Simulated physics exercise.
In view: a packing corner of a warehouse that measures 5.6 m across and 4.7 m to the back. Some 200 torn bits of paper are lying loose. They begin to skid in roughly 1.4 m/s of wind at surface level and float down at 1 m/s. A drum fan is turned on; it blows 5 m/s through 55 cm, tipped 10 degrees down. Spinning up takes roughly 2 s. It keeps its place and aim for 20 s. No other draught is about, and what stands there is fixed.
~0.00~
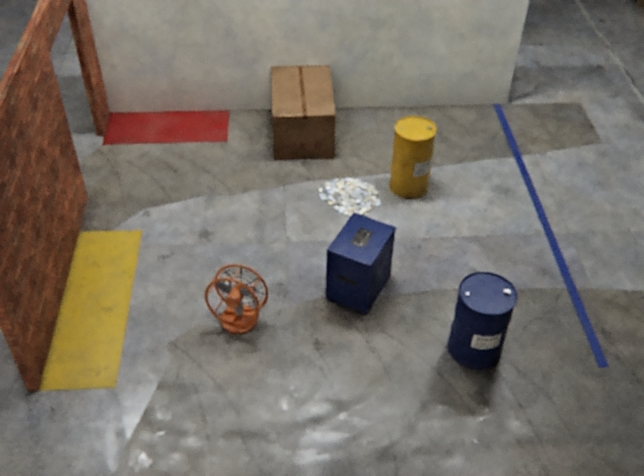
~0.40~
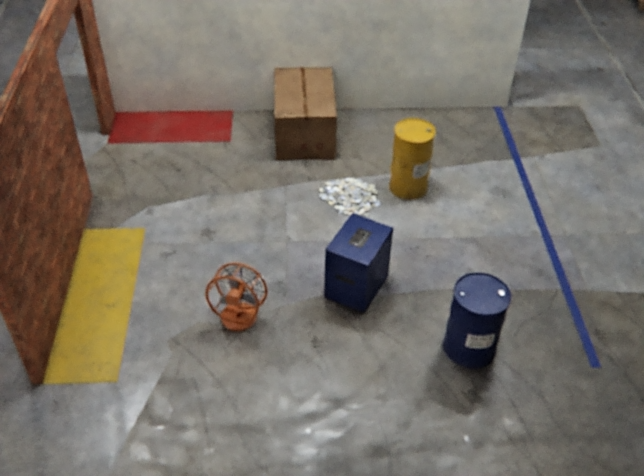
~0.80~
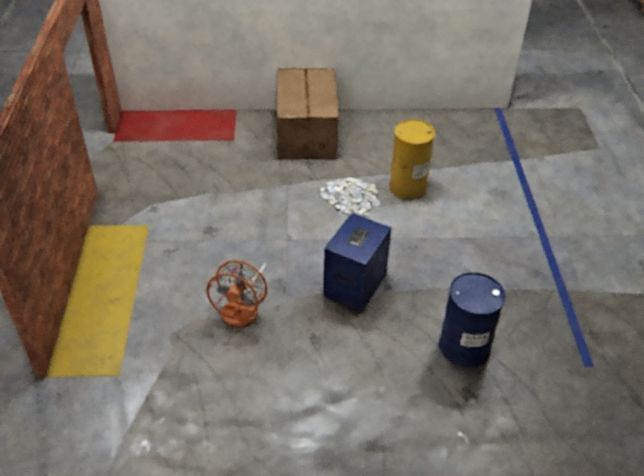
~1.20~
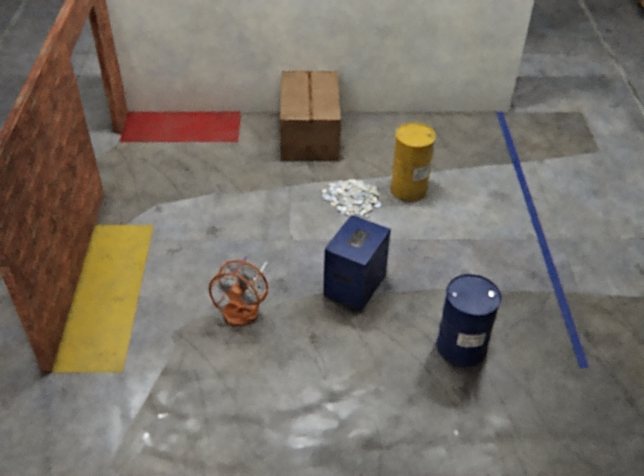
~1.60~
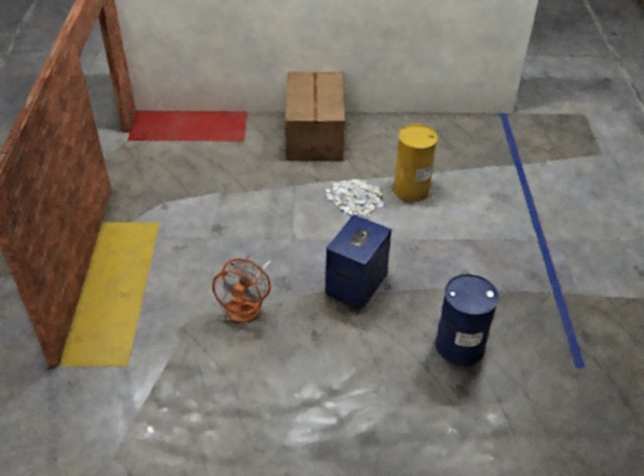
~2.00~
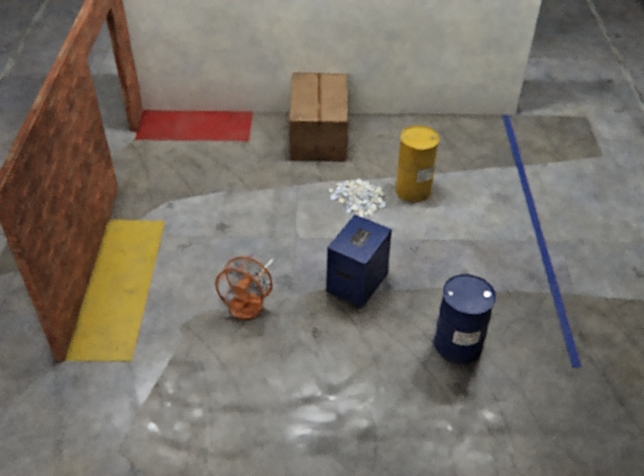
At first, torn bits of paper lie in a loose pile between an orange drum fan, a blue box, a carton and two barrels on a concrete floor. The view drifts slightly while the pile stays put, and by the end just a few bits have shifted.
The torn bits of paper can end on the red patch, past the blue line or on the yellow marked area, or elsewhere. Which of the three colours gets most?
The biggest group is at the blue one.
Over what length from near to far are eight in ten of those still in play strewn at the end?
Roughly 1.6 m.
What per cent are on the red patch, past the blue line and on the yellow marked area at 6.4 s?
About 0 % red, 50 % blue, 0 % yellow.
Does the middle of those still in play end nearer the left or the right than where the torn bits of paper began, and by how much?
Towards the right, some 1.4 m.
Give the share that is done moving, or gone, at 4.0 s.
Some 0 per cent.
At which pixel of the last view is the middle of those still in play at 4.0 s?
Near (455, 135).
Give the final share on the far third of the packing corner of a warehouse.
About 20 %.
After 4.0 s, 0 % are on the red patch, 0 % past the blue line and 0 % on the yellow marked area; the middle of those still in play is near (455, 135); 0 % have settled or left.
After 6.4 s, 0 % are on the red patch, 48 % past the blue line and 0 % on the yellow marked area; the middle of those still in play is near (444, 141); 34 % have settled or left.
After 11.0 s, 0 % are on the red patch, 62 % past the blue line and 0 % on the yellow marked area; the middle of those still in play is near (435, 131); 54 % have settled or left.
After 20.0 s, at the end, 0 % are on the red patch, 79 % past the blue line and 0 % on the yellow marked area; the middle of those still in play is near (454, 140).
